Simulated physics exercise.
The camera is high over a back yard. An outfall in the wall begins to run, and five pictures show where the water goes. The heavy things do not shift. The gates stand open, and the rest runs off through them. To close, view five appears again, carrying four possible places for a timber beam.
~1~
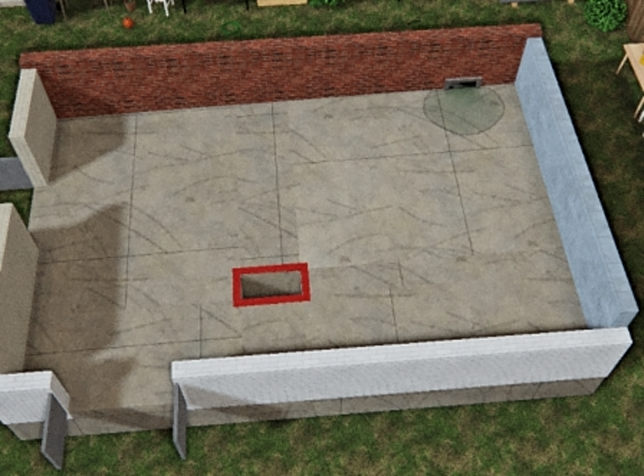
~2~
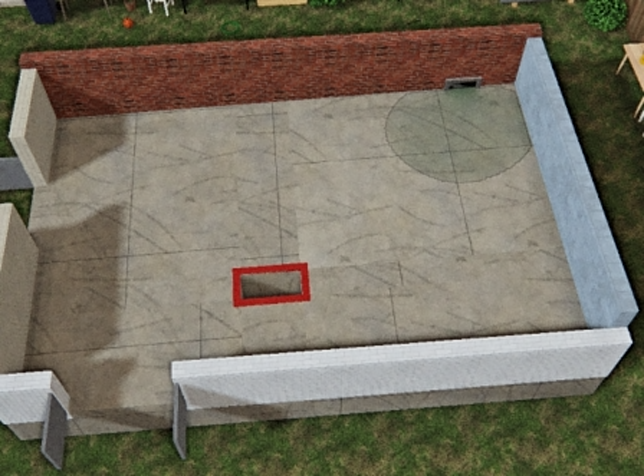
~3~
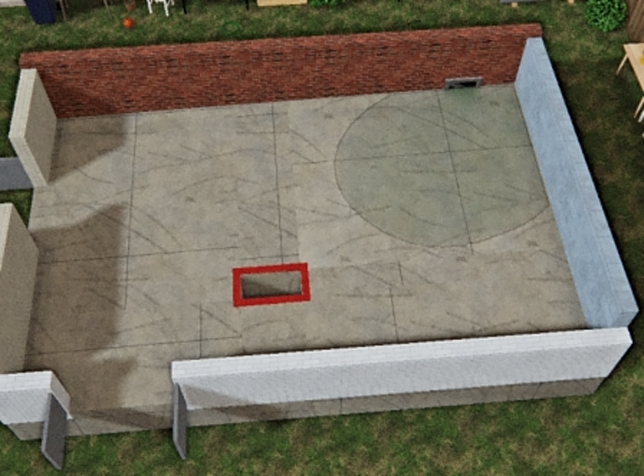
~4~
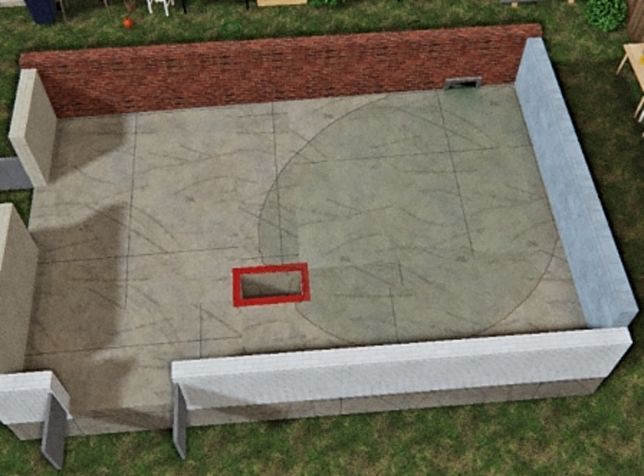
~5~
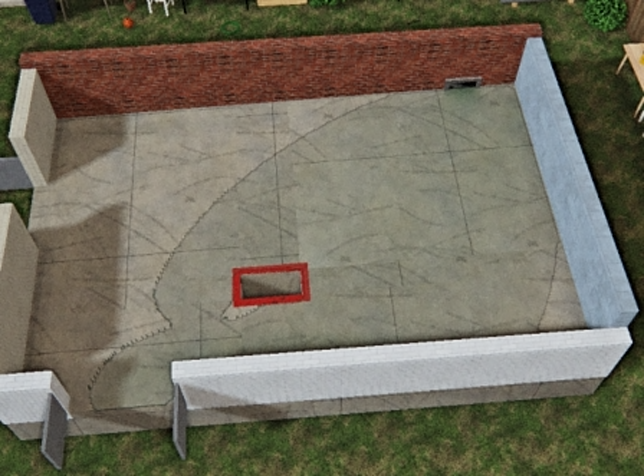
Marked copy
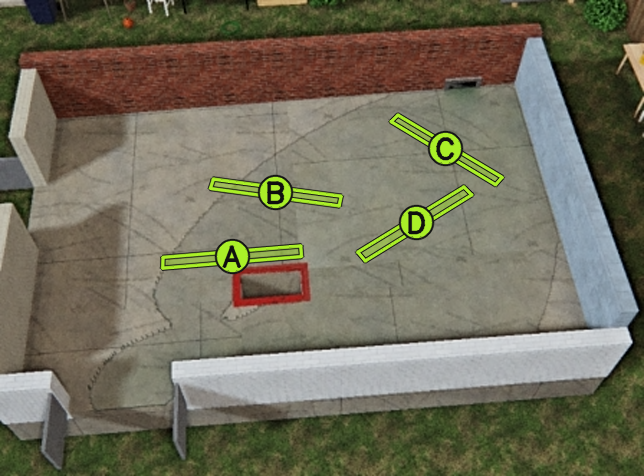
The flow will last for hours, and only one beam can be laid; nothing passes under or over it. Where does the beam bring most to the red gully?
D is best.
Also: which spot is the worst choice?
C.
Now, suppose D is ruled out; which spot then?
Spot B.
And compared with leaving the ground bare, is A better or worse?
Spot A is worse.
On the marked copy, A from (162, 262) to (301, 251); B from (211, 183) to (340, 201); C from (394, 118) to (498, 180); D from (361, 256) to (467, 190).
Choosing A, about 14 % of the stream goes into the red gully, about 86 % out by the gates.
Choosing B, about 17 % of the stream goes into the red gully, about 82 % out by the gates.
Choosing C, about 4 % of the stream goes into the red gully, about 96 % out by the gates.
Choosing D, about 35 % of the stream goes into the red gully, about 65 % out by the gates.
